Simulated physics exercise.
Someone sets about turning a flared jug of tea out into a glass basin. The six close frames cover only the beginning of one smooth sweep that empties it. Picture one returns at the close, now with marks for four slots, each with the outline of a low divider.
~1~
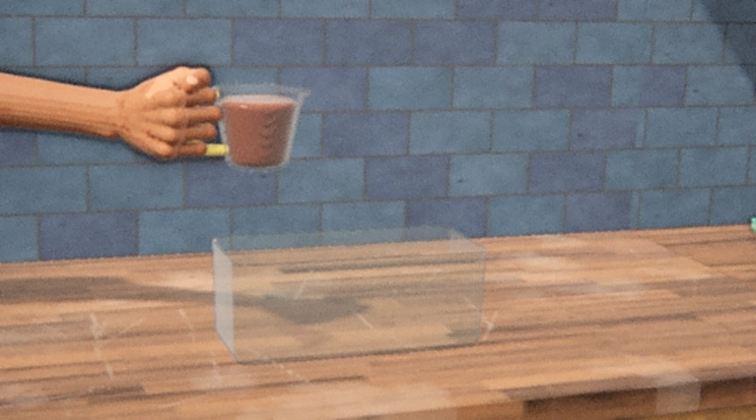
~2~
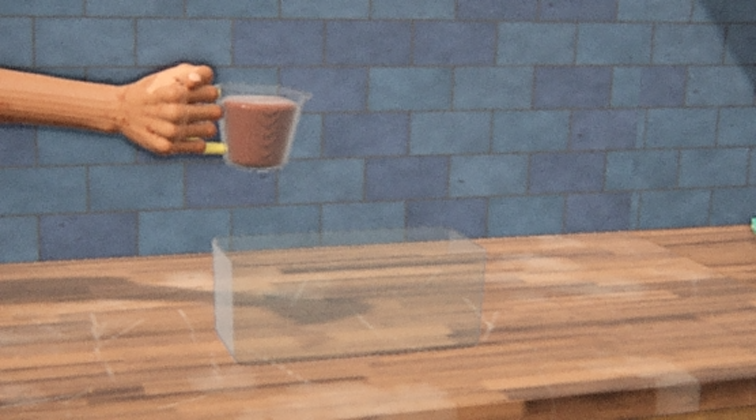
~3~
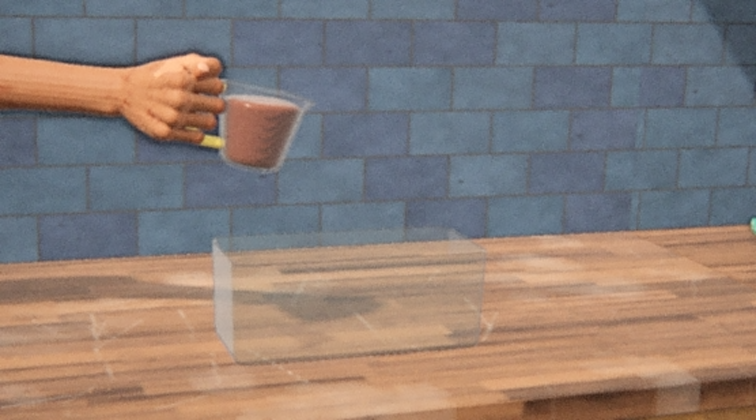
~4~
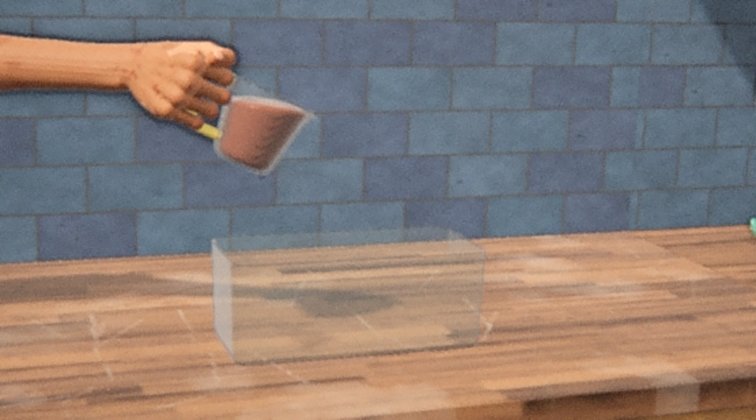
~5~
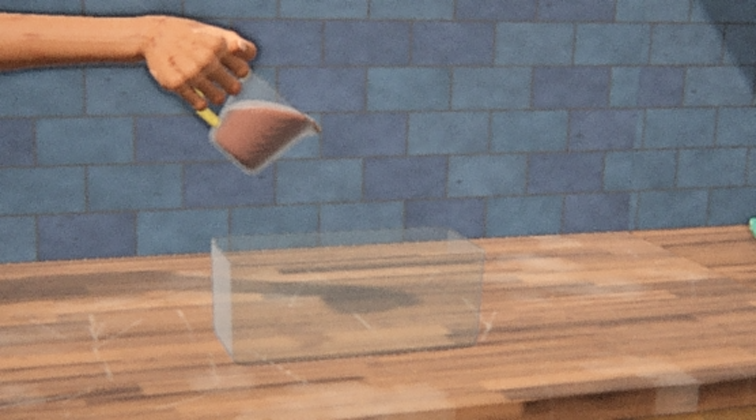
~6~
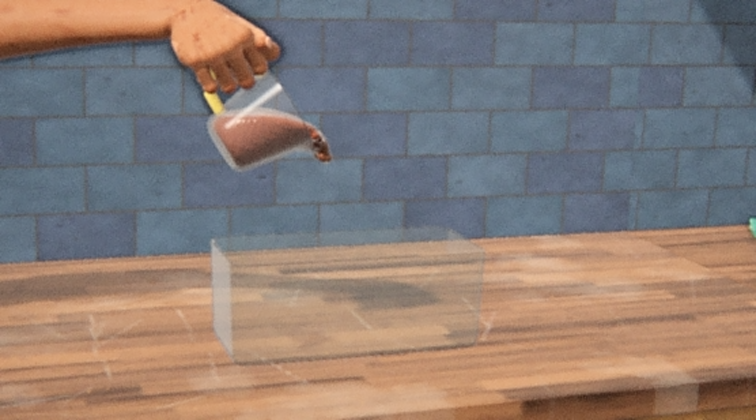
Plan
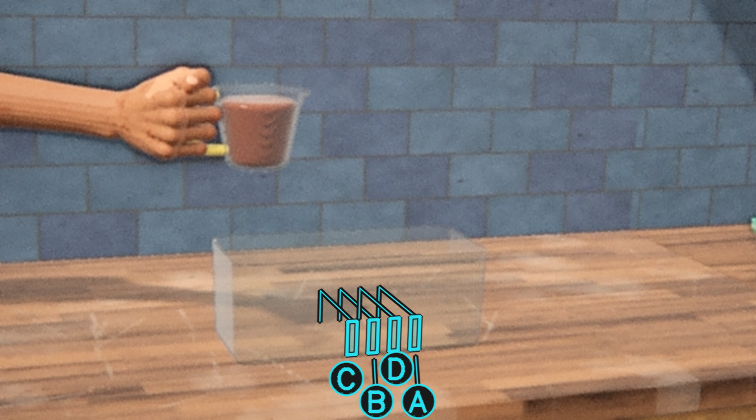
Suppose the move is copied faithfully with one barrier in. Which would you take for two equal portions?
C works best here.
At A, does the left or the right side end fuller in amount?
More ends on the left.
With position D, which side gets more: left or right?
The left one.
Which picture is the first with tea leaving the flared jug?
Picture 5.
On the marked copy, A at (415, 356); B at (374, 359); C at (352, 361); D at (395, 358).
Choosing A, about 86 % ends left of the wall and 10 % right of it; 4 % is lost outside.
Choosing B, about 72 % ends left of the wall and 25 % right of it; 3 % is lost outside.
Choosing C, about 46 % ends left of the wall and 50 % right of it; 3 % is lost outside.
Choosing D, about 89 % ends left of the wall and 7 % right of it; 4 % is lost outside.
